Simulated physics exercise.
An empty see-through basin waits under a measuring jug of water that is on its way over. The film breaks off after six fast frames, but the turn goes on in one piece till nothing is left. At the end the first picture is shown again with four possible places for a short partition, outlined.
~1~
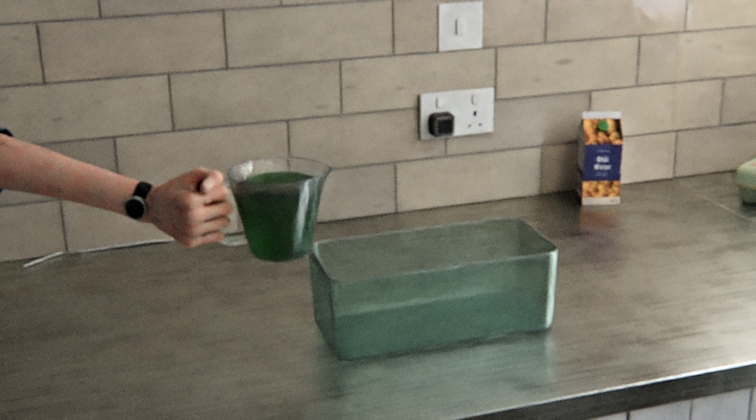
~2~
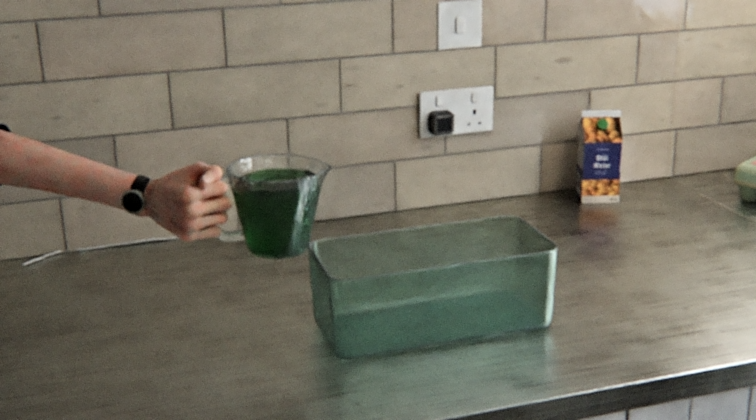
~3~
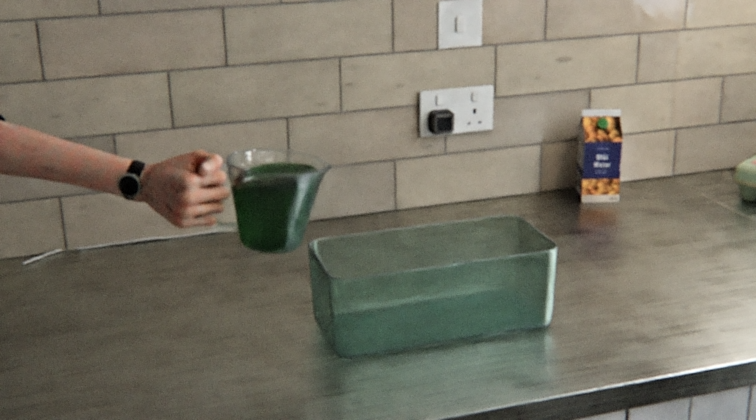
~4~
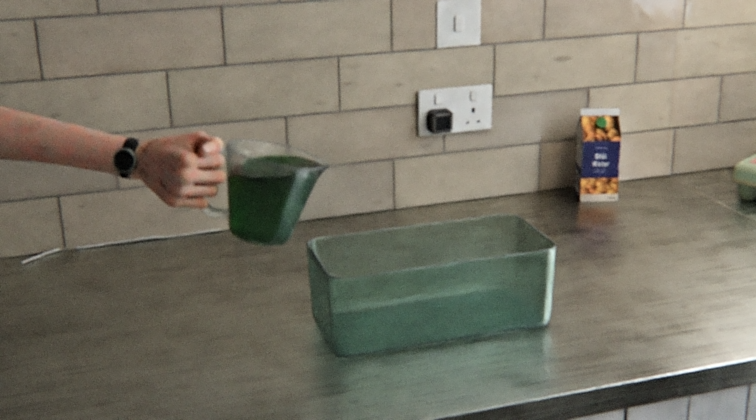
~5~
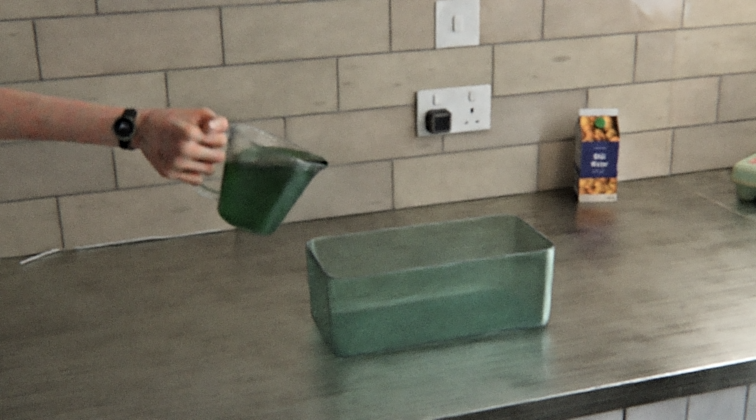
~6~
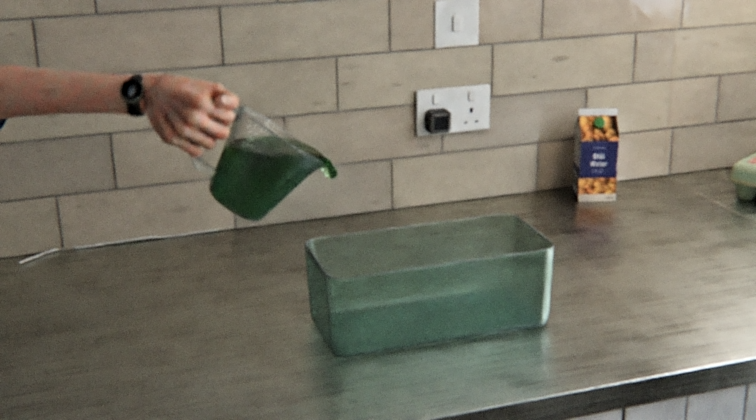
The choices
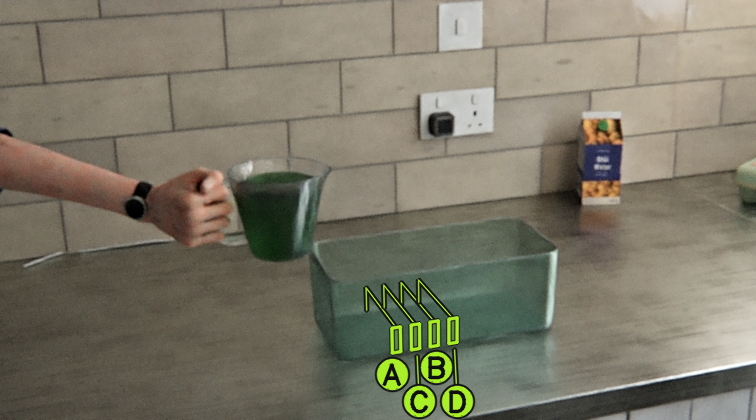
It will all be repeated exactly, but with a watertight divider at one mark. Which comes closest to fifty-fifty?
The best slot is B.
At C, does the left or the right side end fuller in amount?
More ends on the right.
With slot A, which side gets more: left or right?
The right one.
In lime, A at (398, 358); B at (435, 352); C at (417, 355); D at (454, 349).
With A, about 8 % ends left of the wall and 90 % right of it.
With B, about 48 % ends left of the wall and 50 % right of it.
With C, about 15 % ends left of the wall and 84 % right of it.
With D, about 83 % ends left of the wall and 12 % right of it; 5 % is lost outside.
